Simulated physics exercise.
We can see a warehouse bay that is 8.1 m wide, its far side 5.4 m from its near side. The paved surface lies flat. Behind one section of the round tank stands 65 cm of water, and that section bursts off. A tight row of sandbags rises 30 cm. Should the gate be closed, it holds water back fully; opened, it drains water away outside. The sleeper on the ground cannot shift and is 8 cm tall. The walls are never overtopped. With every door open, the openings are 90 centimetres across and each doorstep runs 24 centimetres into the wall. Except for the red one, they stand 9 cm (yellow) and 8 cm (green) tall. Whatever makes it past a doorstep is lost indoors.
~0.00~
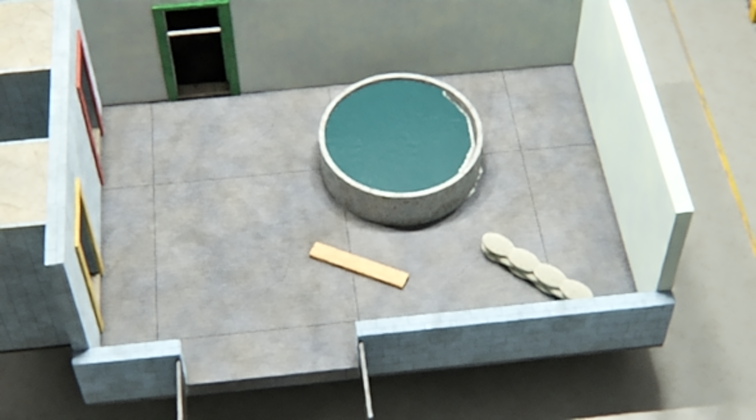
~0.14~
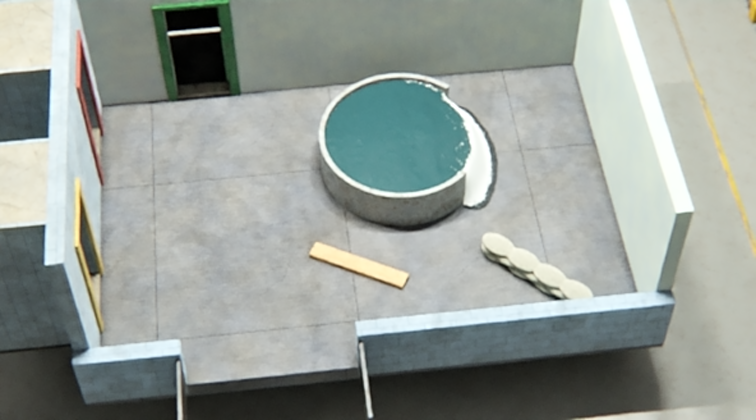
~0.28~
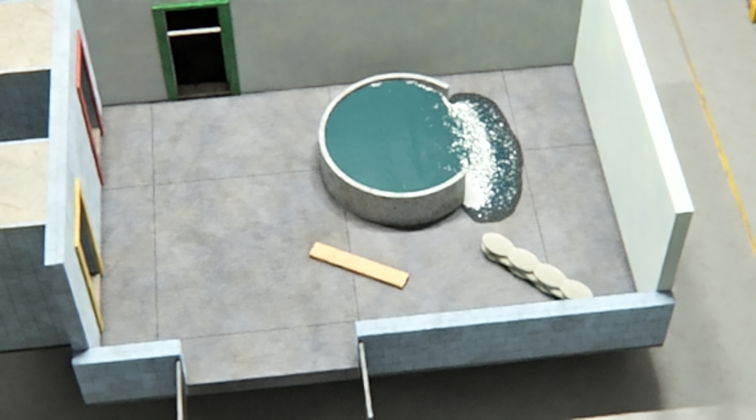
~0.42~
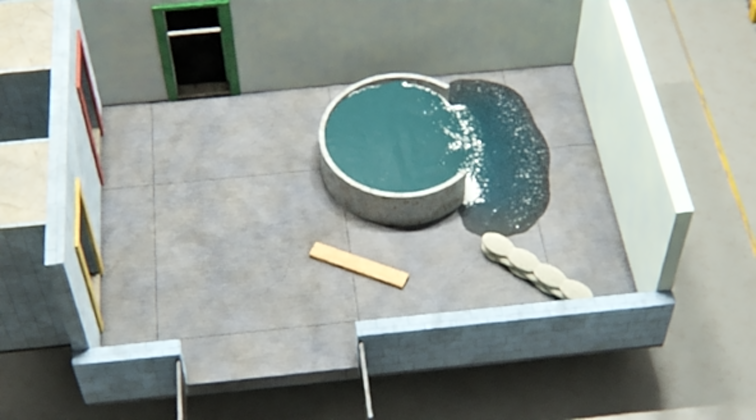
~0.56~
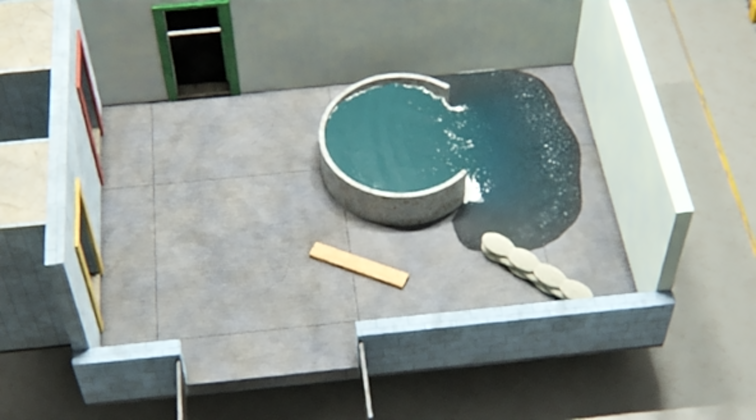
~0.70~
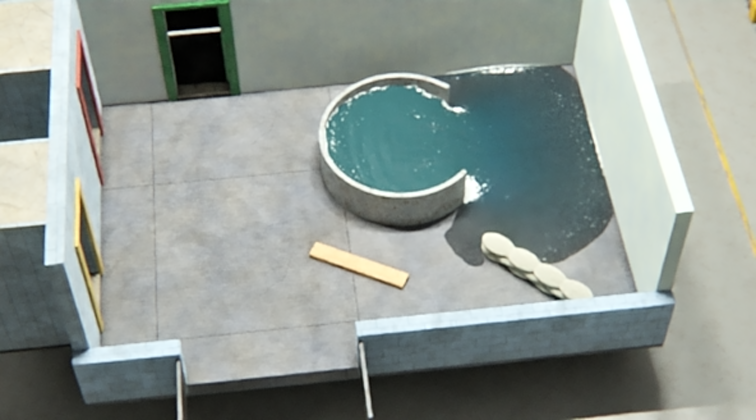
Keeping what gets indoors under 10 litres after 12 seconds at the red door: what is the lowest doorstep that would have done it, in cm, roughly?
Close to 8.5 cm is just enough.
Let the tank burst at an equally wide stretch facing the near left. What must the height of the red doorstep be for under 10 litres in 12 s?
That way, roughly 7.0 cm.
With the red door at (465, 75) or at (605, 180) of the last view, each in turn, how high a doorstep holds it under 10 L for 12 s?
Minimums: Roughly 15 cm and 32 cm.
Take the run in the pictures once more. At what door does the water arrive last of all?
The yellow door.
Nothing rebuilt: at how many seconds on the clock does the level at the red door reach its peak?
Roughly 5.5 s.
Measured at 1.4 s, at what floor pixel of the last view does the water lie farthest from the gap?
(630, 304).
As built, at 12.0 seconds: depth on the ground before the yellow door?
Roughly 6.0 cm deep.
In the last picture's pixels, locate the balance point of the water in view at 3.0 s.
The water's centre is at about (496, 170).
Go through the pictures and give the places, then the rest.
The first frame shows still water, 65 cm deep, in the round tank at (401, 136); the red door at (91, 116) is dry.
In the second frame, the gap is at (475, 147), the front 0.3 m out at a hidden place; the back of the round tank holds 65 cm.
In the third frame, the gap is at (475, 149), the front 0.8 m out at (493, 107); the back of the round tank holds 65 cm.
In the fourth frame, the gap is at (475, 149), the front 1.2 m out at (516, 97); the back of the round tank holds 65 cm.
In the fifth frame, the front is at (538, 84), 1.7 m from the gap at (475, 150); 5.9 m2 of floor is wet, 65 cm left at the back.
In the sixth frame, the gap is at (475, 150), the front 2.2 m out at (568, 76); the back of the round tank holds 59 cm; the red door at (91, 116), 6.1 m from the gap, is still 5.6 m from the nearest water.
After 1.4 s water covers 25 % of the floor, deepest (42 cm) near (588, 150); it has not reached the red door.
After 3.0 s water covers 30 % of the floor, deepest (38 cm) near (628, 294); it has not reached the red door.
After 12.0 s water covers 95 % of the floor, deepest (11 cm) near (510, 149); 9 cm at the red door, 0 litres in over its 23 cm doorstep.
At the red door as built, the water arrived by 5.0 s and peaked near 12 cm at 5.4 s.
With a doorstep of 7 cm, 28 litres would have come in within the 12 s; with 10 cm, 3 litres. So under 10 litres takes about 8.5 cm.
